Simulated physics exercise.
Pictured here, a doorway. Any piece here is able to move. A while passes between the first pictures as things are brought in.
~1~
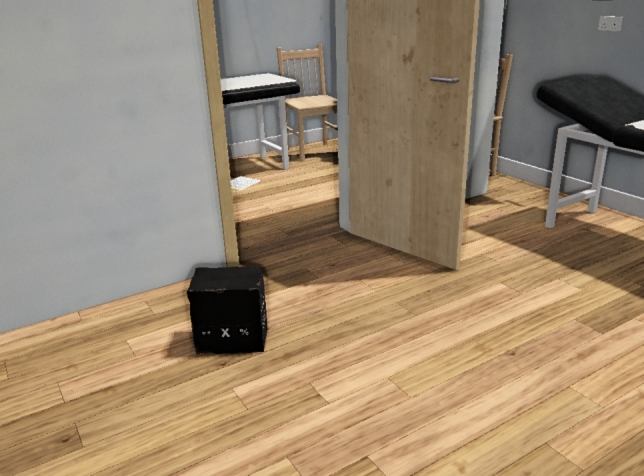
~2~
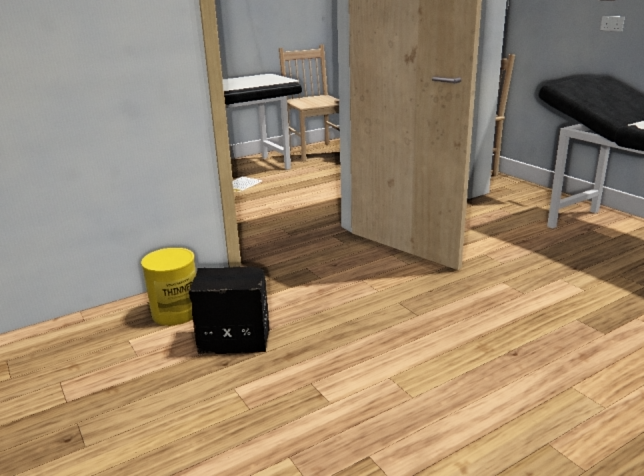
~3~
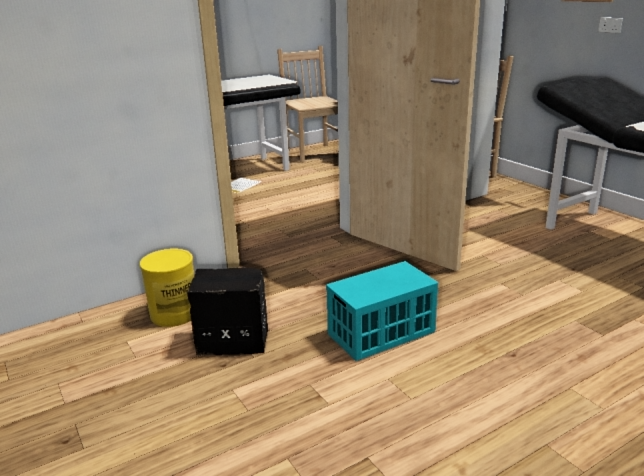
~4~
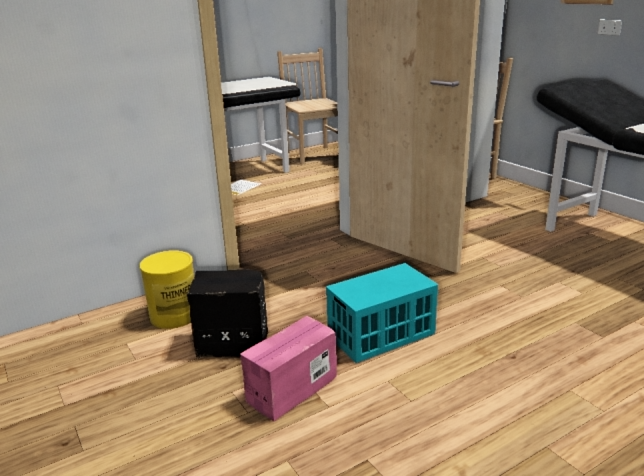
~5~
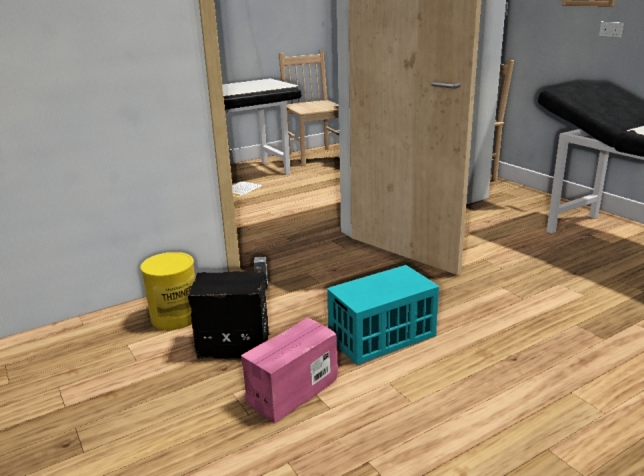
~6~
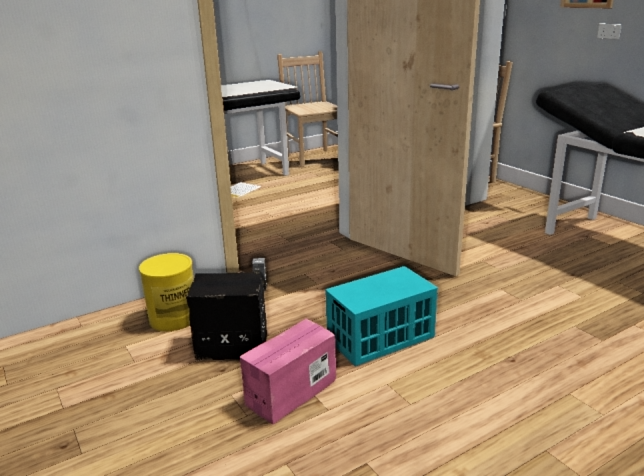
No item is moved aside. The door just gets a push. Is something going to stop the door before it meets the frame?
No, it swings fully closed.
Then, 1.00 s after the last picture, door 67° open.
Then, 1.80 s after the last picture, door 24° open.
At rest, door 0° open; all 5 in place. Seen from the same camera at the end, grey carton near (249, 274).
